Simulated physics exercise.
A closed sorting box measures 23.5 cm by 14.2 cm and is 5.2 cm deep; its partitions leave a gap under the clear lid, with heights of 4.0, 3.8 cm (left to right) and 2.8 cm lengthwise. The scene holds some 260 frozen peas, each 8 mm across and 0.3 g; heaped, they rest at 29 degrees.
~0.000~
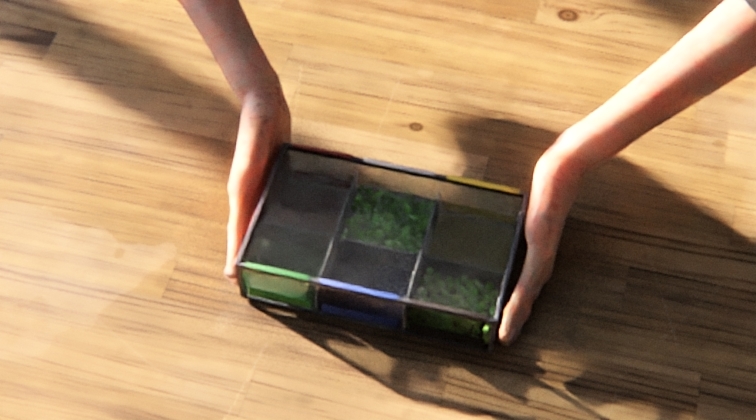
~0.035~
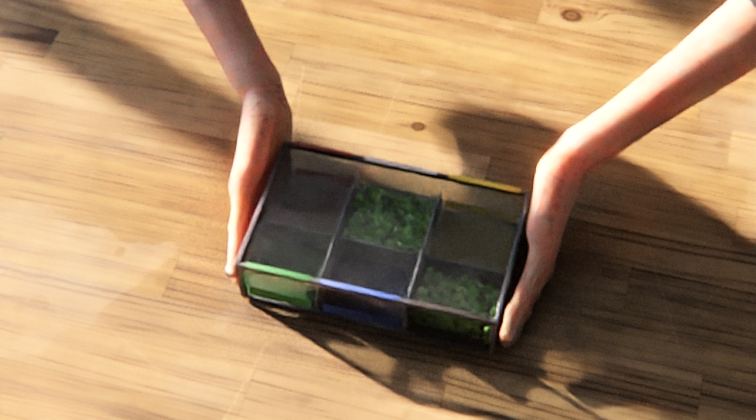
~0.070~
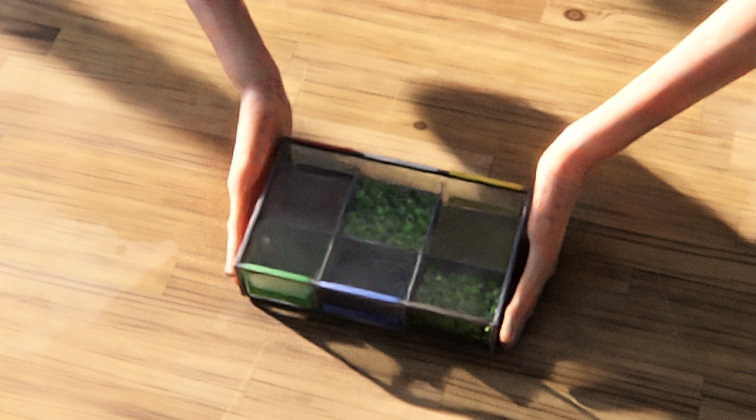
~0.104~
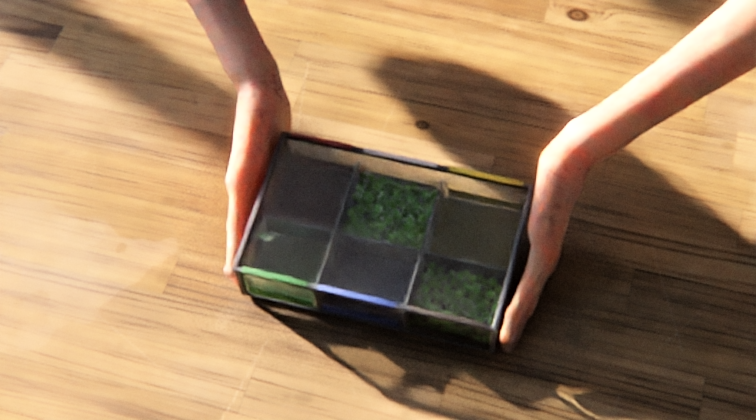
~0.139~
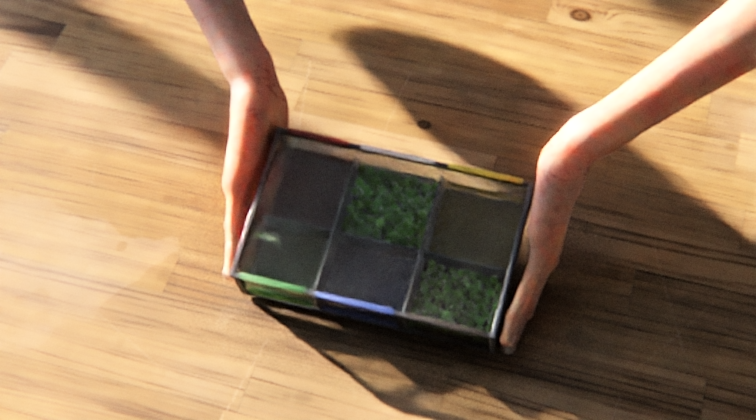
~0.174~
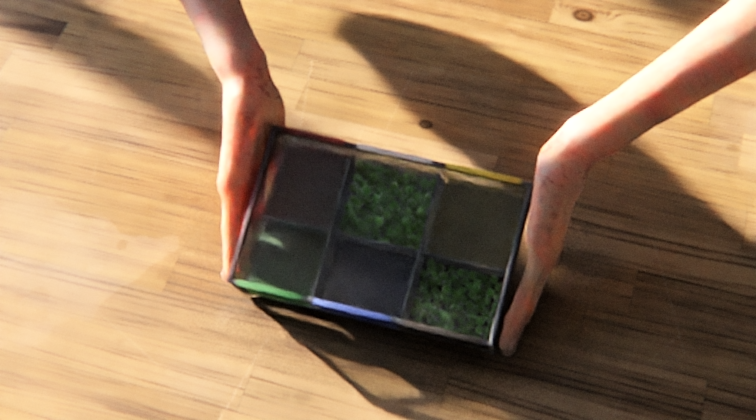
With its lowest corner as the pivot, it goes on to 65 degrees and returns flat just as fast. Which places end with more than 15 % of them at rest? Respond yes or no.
Red: No; blue: Yes; green: No; yellow: No; white: Yes; black: Yes.
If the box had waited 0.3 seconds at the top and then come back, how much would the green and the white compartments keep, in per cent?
Result - green: 0 %, white: 45 %.
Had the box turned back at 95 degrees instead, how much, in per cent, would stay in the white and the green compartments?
White 10 %, green 5 %.
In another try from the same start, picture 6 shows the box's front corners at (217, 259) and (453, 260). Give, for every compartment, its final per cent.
Red 5, blue 10, green 5, yellow 0, white 55, black 25.
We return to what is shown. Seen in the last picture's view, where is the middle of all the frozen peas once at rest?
Once everything settles, the centre is around (395, 285).
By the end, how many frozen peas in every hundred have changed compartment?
My estimate is some 20 per cent.
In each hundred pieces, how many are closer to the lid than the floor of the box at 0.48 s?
Something like 20 percent of the pieces.
After 0.48 s, tilt 63 degrees; blue 10 %, white 55 %, black 35 %.
Then, at 0.69 s, tilt 23 degrees; blue 20 %, white 45 %, black 35 %.
After 1.01 s, tilt 0 degrees; blue 20 %, white 45 %, black 35 %.
In the end, at 1.7 s, red 0 %, blue 20 %, green 0 %, yellow 0 %, white 45 %, black 35 %.
